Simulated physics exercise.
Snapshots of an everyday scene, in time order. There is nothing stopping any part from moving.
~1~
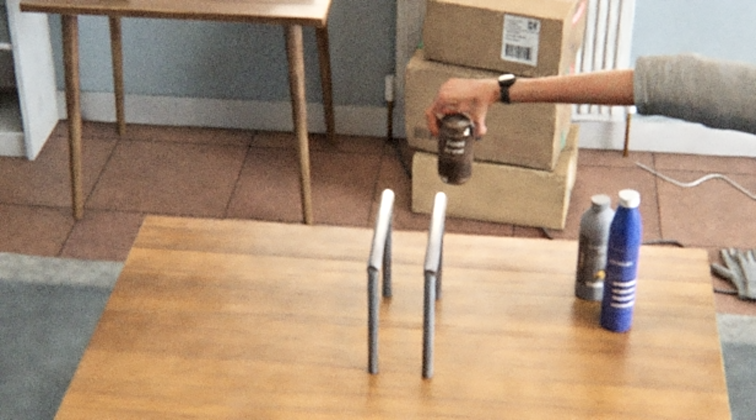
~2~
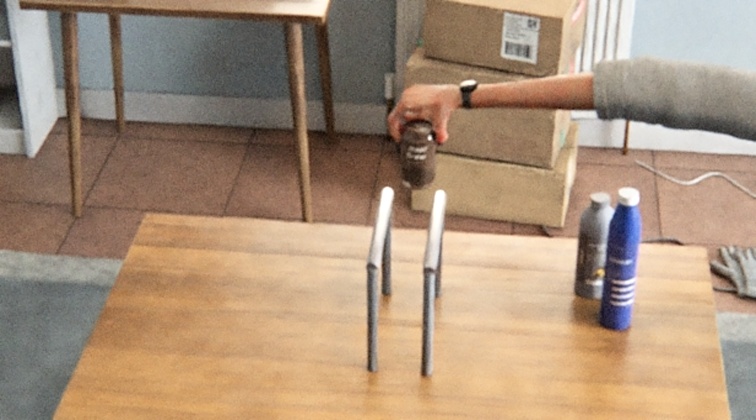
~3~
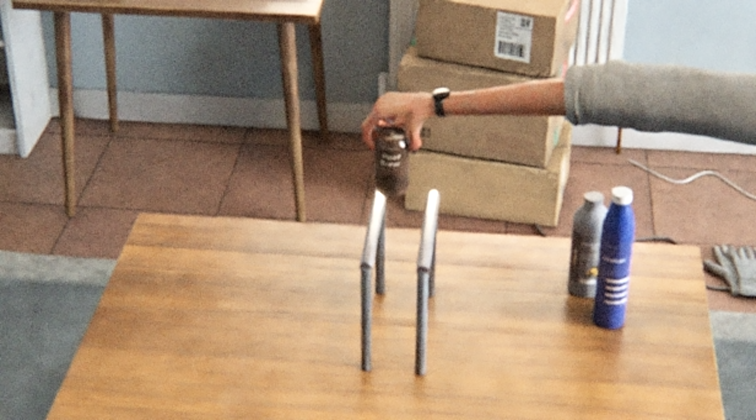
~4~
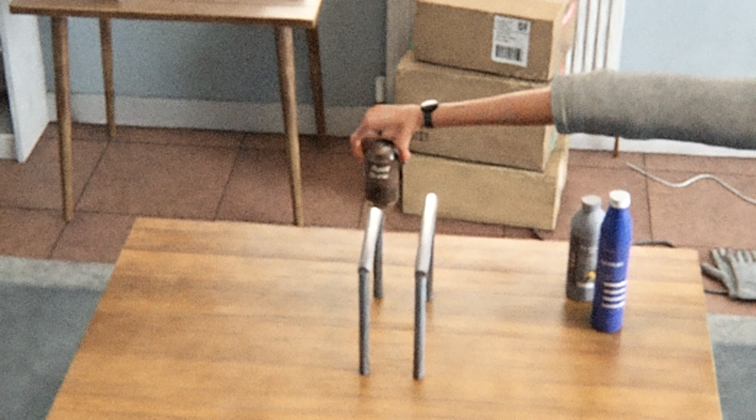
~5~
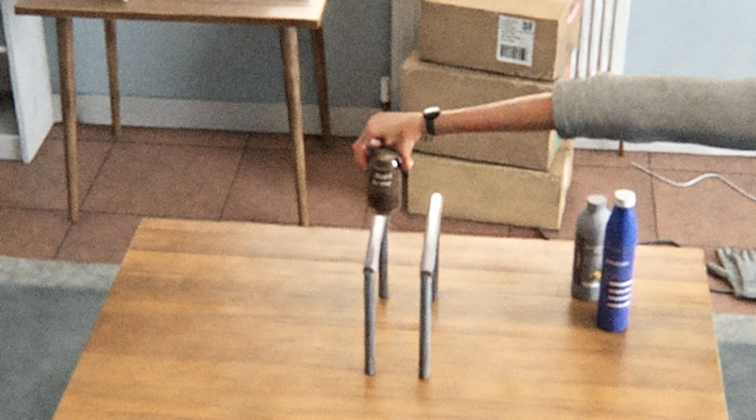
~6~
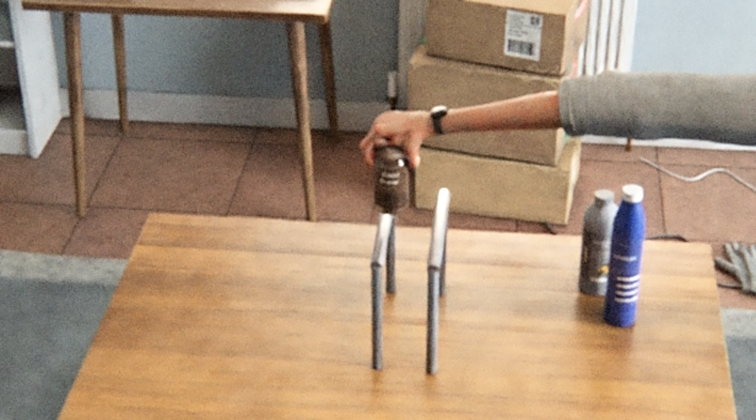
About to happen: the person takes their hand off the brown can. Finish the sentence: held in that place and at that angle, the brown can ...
It hangs up on top.
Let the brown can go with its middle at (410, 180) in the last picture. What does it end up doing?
Result: Passes the gap.
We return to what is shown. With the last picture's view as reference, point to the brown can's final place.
Around (420, 216).
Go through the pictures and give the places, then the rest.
The first picture shows on its way; brown can (455, 150); blue bottle (622, 261).
The second picture shows on its way; brown can (418, 156); blue bottle (622, 259).
The third picture shows on its way; brown can (392, 163); blue bottle (615, 258).
The fourth picture shows on its way; brown can (381, 175); blue bottle (613, 261).
The fifth picture shows on its way; brown can (384, 182); blue bottle (618, 261).
The sixth picture shows held still over the gap; brown can (391, 181); blue bottle (626, 256).
Then, 0.20 s past the last view, brown can rocked 3° from its first pose near (393, 195).
Then, 0.30 s past the last view, brown can rocked 28° from its first pose near (406, 201).
Then, 0.40 s past the last view, brown can rocked 54° from its first pose near (419, 215).
Then, 0.60 s past the last view, brown can rocked 55° from its first pose near (420, 217).
Finally, down or leaning hard on the stand or table, brown can; the other 2 still in place. Final places as the last picture's camera would see them, brown can near (420, 217). The can lodges.
